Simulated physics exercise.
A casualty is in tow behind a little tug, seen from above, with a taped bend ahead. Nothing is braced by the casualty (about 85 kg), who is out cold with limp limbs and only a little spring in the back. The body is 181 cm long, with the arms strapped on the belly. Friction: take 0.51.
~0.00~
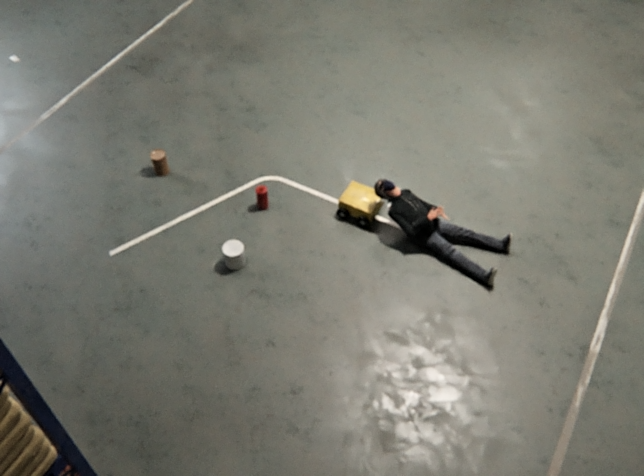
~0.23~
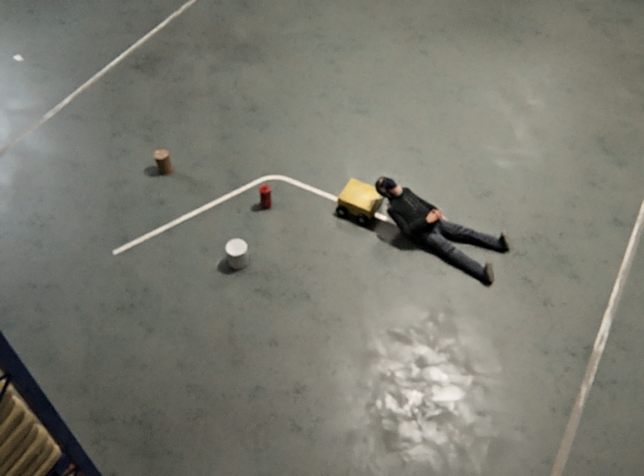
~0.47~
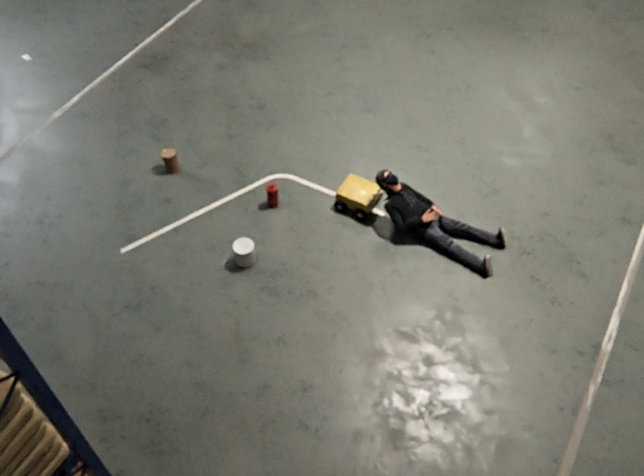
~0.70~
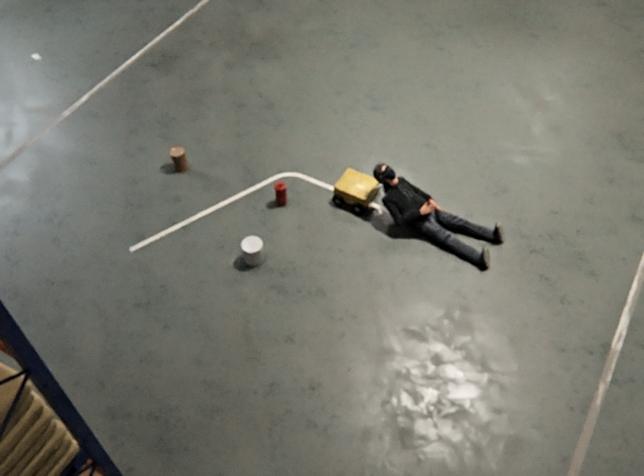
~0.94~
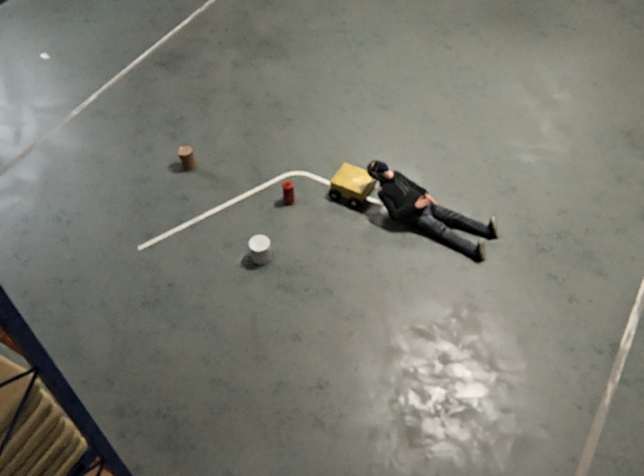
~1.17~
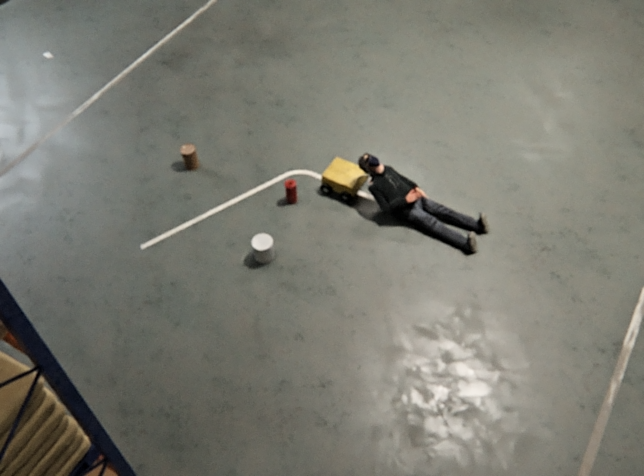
On a grey floor seen from above, a small yellow cart draws a dark-clothed person lying on their back slowly a short way leftward along a bent white line, near a red post, a white bucket and a brown bin.
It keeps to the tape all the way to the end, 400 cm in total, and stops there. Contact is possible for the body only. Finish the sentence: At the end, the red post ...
At the end, the red post has been displaced.
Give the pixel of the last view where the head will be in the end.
Around (120, 222).
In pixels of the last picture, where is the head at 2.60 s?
Head position: Roughly (298, 136) in the last view.
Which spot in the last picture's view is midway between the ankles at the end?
The midpoint lands near (238, 204).
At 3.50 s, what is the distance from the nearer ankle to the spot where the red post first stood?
Distance: Approx. 90 cm.
After 2.60 s the red post is where it stood, near (291, 192) in the last picture's view; the nearer ankle is 129 cm from that spot.
After 3.50 s the red post is where it stood, near (291, 192) in the last picture's view; the brown bin where it stood; the nearer ankle is 87 cm from that spot.
After 4.40 s the red post is 7 cm from where it stood, near (287, 195) in the last picture's view; the brown bin where it stood; the nearer ankle is 41 cm from that spot.
After 5.20 s the red post is 11 cm from where it stood, near (285, 197) in the last picture's view; the nearer ankle is 12 cm from that spot.
After 6.2 s, red post gets knocked; white bucket stays put; brown bin stays put.
